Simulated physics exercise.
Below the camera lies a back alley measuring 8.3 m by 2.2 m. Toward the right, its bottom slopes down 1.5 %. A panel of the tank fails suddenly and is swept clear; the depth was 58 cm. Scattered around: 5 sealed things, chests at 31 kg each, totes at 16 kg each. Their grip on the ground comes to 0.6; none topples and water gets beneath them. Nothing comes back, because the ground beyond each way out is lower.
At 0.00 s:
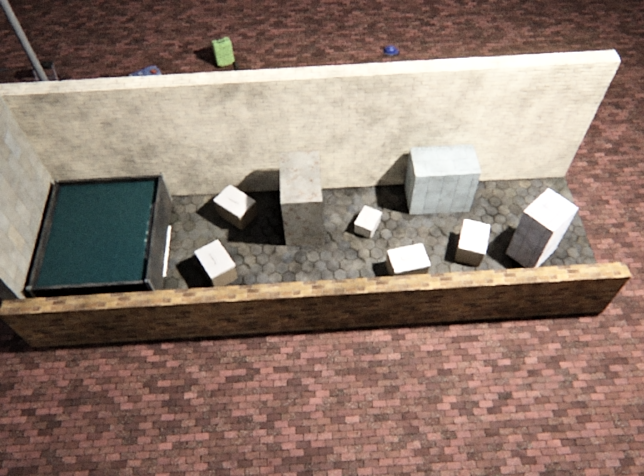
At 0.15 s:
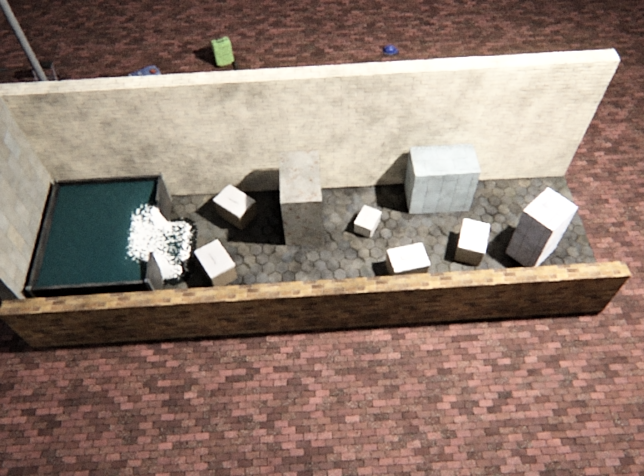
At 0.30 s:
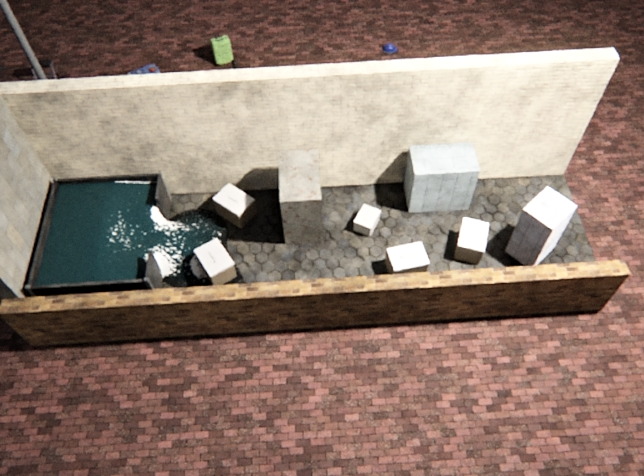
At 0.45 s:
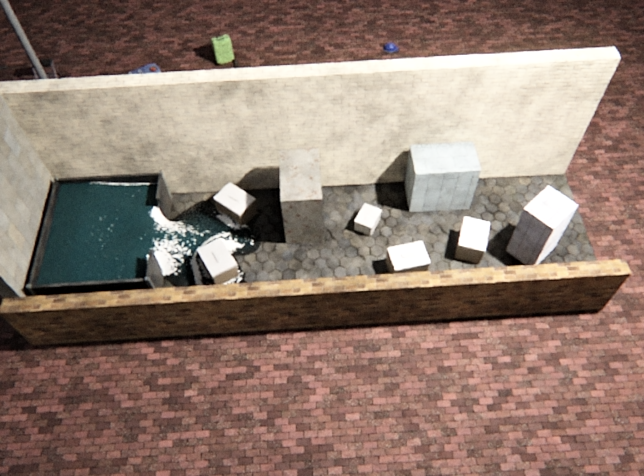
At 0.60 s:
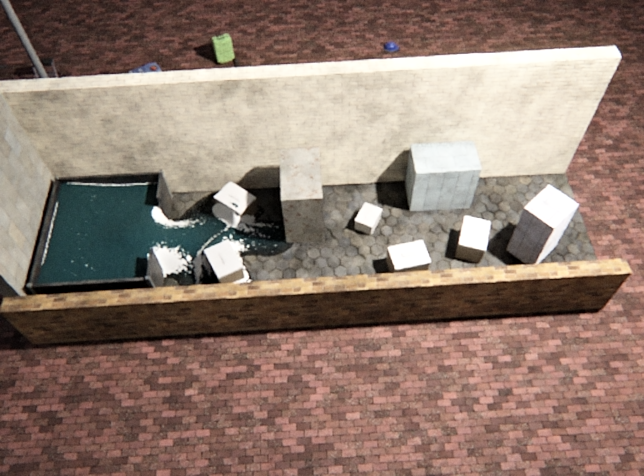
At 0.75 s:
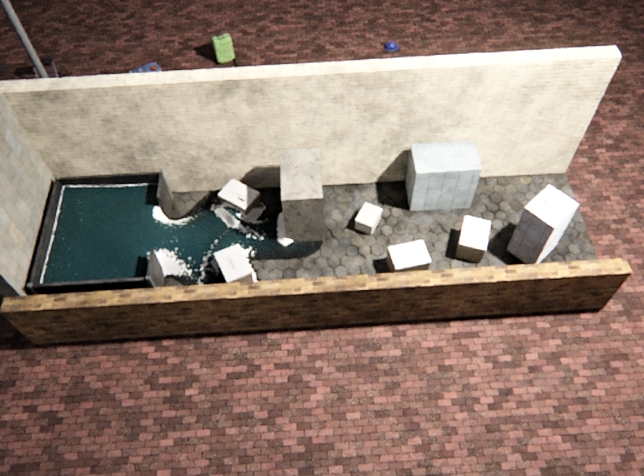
Walled back alley with dark water bursting from a tank at left, spreading right in white foam and nudging two pale boxes.
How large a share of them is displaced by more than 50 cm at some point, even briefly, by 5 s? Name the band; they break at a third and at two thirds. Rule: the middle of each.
A third or past it, but not two thirds.
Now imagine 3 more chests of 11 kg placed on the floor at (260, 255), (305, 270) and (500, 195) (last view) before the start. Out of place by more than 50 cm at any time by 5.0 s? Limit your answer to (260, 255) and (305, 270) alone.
The first is above the mark, the second above the mark.
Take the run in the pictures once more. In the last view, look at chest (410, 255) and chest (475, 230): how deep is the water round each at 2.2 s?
About 10 and 3 cm.
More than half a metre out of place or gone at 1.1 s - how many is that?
I make it 1 by then.
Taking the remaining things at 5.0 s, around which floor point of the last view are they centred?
Averaged position, last view: Near pixel (403, 231).
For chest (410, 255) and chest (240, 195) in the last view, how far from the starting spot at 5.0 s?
Put simply, 100 cm for the first and 60 cm for the second.
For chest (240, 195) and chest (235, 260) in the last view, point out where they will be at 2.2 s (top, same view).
I'd say close to (262, 181) and close to (390, 254).
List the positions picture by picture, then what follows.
In the first frame, a chest at (214, 258) rests on the ground; a chest at (234, 200) rests on the ground; water covers 2.9 m2; 0 of 5 have shifted.
In the second frame, a chest at (214, 258) rests on the ground; a chest at (234, 200) rests on the ground; 3.4 m2 under water; 0 of 5 have shifted.
In the third frame, a chest at (213, 257), on the bottom; a chest at (233, 199) rests on the ground; 4.1 m2 under water; 0 of 5 have shifted.
In the fourth frame, a chest at (216, 257), on the bottom, 3 cm from its start; a chest at (234, 198), on the bottom; 4.5 m2 under water; 0 of 5 have shifted.
In the fifth frame, a chest at (223, 258), on the bottom, 14 cm from its start; a chest at (235, 197) rests on the ground; 5.1 m2 under water; 1 of 5 have shifted.
In the sixth frame, a chest at (233, 262), on the bottom, 31 cm from its start; a chest at (238, 194), on the bottom, 9 cm from its start; 5.6 m2 under water; 2 of 5 have shifted.
After 1.1 s 1 of 5 are over 50 cm from their spots; 0 afloat.
After 2.2 s 2 of 5 are over 50 cm from their spots; 1 afloat.
After 3.5 s 3 of 5 are over 50 cm from their spots; 1 afloat.
After 5.0 s 3 of 5 are over 50 cm from their spots, and 3 have been at some point; 0 afloat.
